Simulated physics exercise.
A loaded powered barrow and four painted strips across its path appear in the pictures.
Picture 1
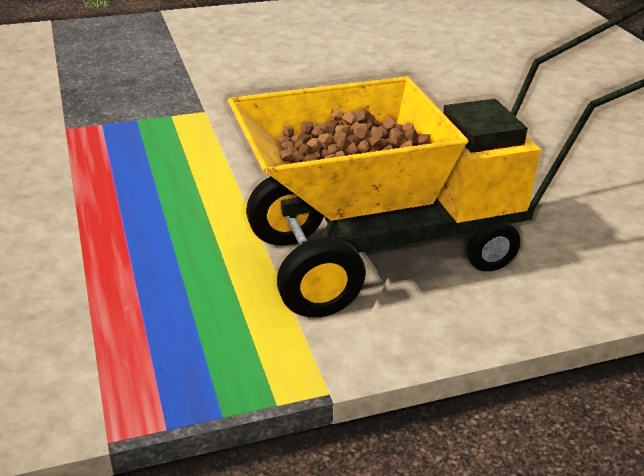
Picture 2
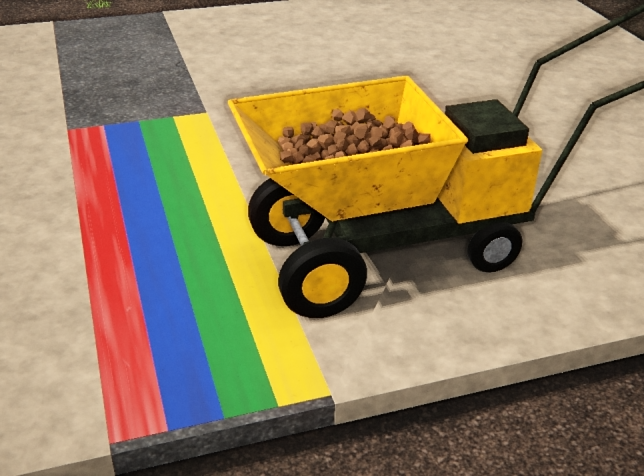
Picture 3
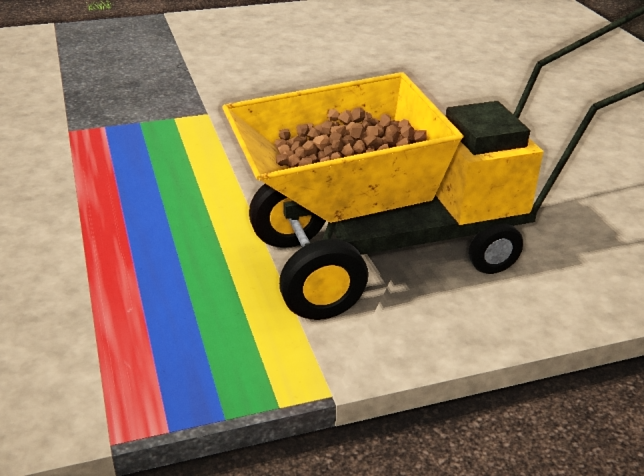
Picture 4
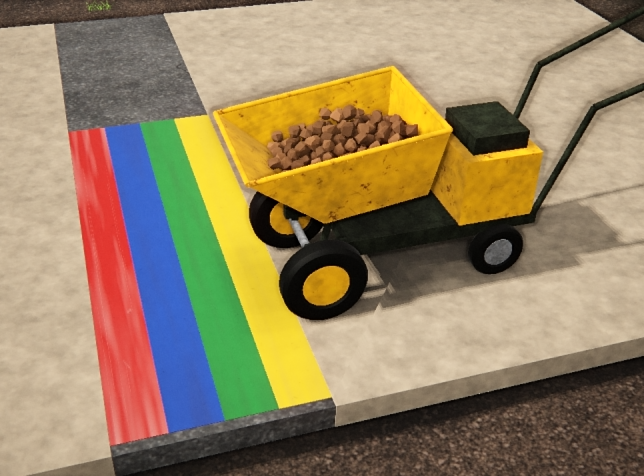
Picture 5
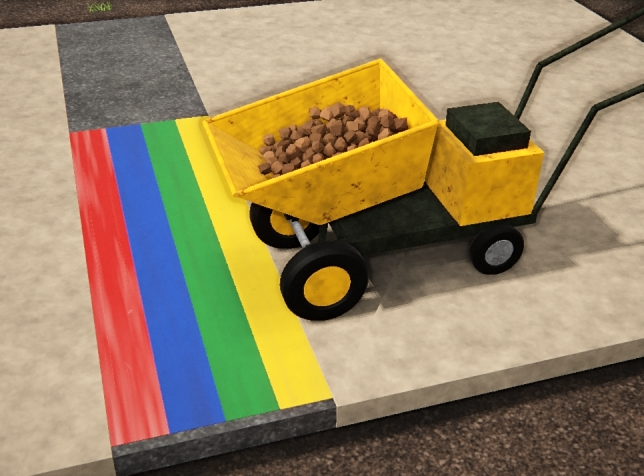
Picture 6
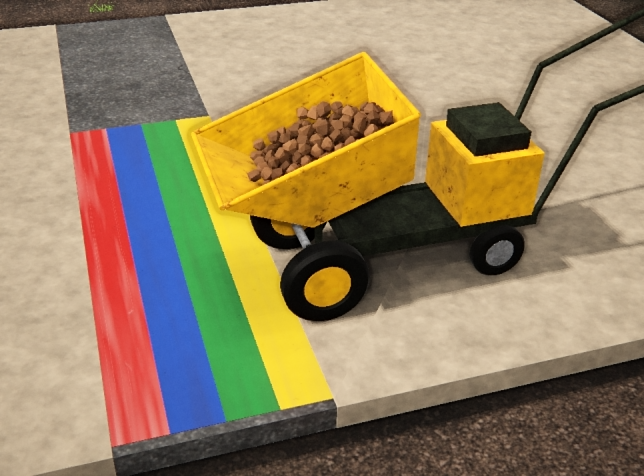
A yellow skip full of brown clods sat level on a small barrow, then tilted gradually forward to the left, its lip lowering over the yellow strip beside green, blue and red ones.
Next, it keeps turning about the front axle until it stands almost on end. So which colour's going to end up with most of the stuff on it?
Most of it lands on red.
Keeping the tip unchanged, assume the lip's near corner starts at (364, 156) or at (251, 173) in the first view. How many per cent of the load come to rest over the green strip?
About 30 percent the first time, about 0 percent the second.
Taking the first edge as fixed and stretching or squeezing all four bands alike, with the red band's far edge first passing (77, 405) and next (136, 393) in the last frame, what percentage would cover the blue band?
About 30 % and 0 %.
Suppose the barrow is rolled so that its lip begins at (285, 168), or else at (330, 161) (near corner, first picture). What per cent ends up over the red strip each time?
Around 30 % the first time and around 20 % the second.
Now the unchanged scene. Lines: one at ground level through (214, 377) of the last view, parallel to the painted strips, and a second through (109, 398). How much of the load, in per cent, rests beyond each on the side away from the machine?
Near 80 % and near 30 %, in that order.
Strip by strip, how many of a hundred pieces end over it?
Per strip, roughly: Yellow 0, green 0, blue 15, red 35.
Soon, skip tipped steeply; all in the skip.
A while on, skip tipped right over; about half in the skip; a small part over the blue strip; about a quarter over the red strip; a small part off the paint.
Towards the end, skip tipped right over; about a quarter in the skip; a small part over the blue strip; about a third over the red strip; about a quarter off the paint.
Finally, skip tipped right over; about a quarter in the skip; none over the yellow strip; none over the green strip; a small part over the blue strip; about a third over the red strip; about a quarter off the paint.
